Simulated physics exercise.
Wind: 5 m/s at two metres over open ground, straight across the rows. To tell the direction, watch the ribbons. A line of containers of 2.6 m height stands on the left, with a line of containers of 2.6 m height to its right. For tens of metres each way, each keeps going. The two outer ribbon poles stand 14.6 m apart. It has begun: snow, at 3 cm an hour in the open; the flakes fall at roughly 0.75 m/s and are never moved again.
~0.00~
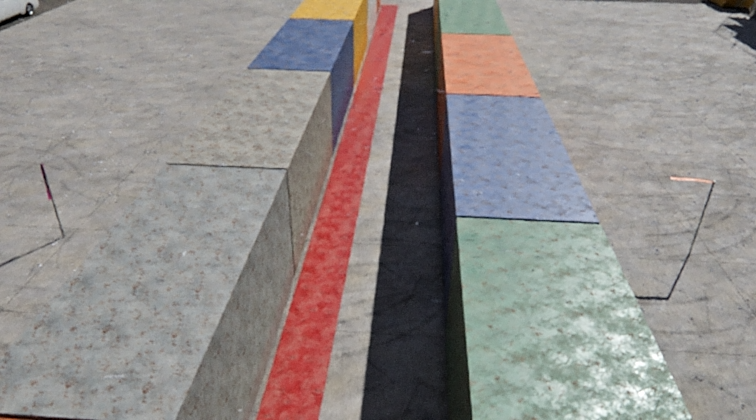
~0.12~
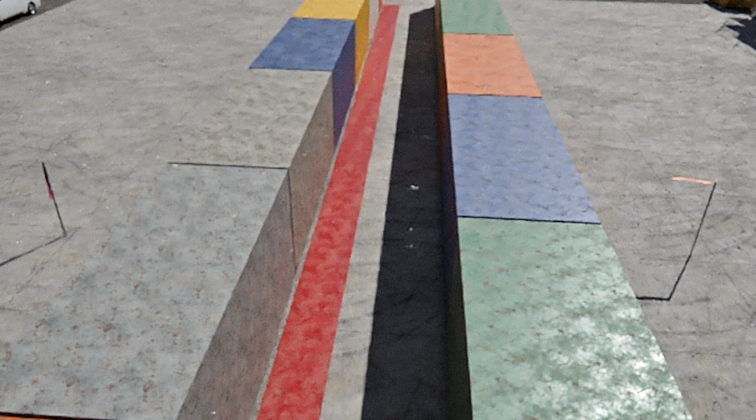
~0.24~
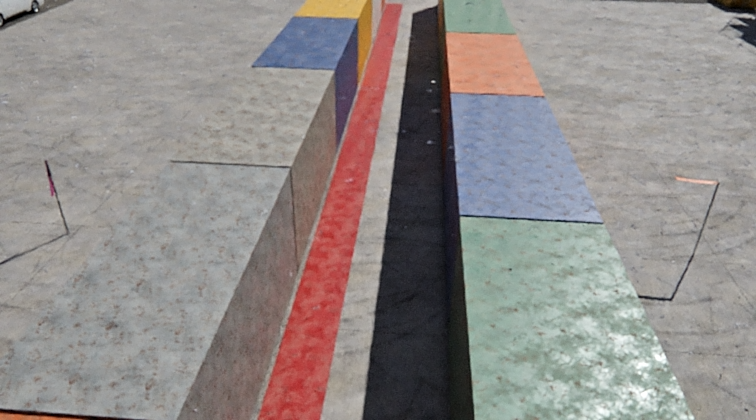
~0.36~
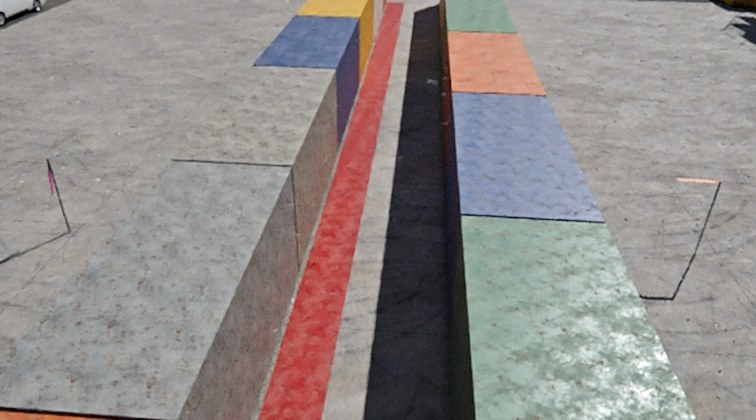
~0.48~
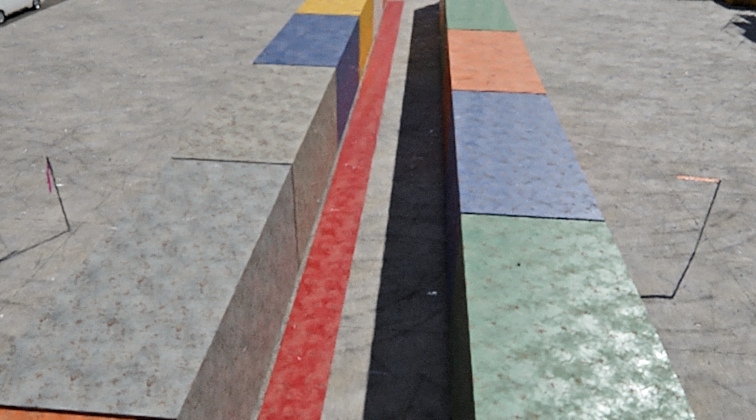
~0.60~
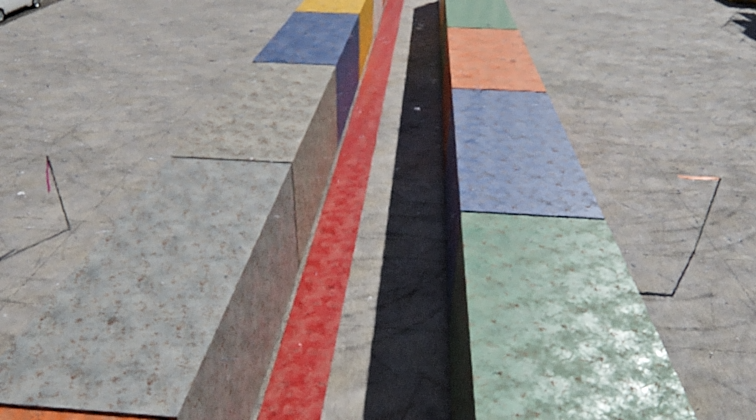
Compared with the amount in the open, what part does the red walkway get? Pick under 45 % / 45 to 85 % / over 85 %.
The red walkway gets from 45 to 85 % of the open amount.
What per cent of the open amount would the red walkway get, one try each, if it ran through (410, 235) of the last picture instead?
I'd say close to 30 per cent of the open amount.
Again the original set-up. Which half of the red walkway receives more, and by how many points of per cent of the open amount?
Leftward half gets more, roughly 15 points.
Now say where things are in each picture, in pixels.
The left ribbon ends at (50, 200), hanging almost straight, in the first frame.
The right ribbon ends at (673, 178), leaning 95 degrees to the left and the red one passes (334, 234), in the second frame.
The left ribbon ends at (53, 197), hanging almost straight, above the rows the flakes slant 85 degrees from upright, towards the left and the top of the left line of containers crosses (269, 104), in the third frame.
The right ribbon ends at (677, 179), leaning 90 degrees to the left and the red one passes (350, 182), in the fourth frame.
The left ribbon ends at (51, 193), hanging almost straight and above the rows the flakes slant 85 degrees from upright, towards the left, in the fifth frame.
The right ribbon ends at (678, 176), leaning 90 degrees to the left and the top of the right line of containers crosses (505, 110), in the sixth frame.
After 10 minutes open ground has 5 mm and the red walkway 3 mm.
After 30 minutes open ground has 15 mm and the red walkway 10 mm.
After 60 minutes open ground has 30 mm and the red walkway 21 mm, so the red walkway has 70 % of the open amount; the left half of it has 77 %, the right half 62 %.
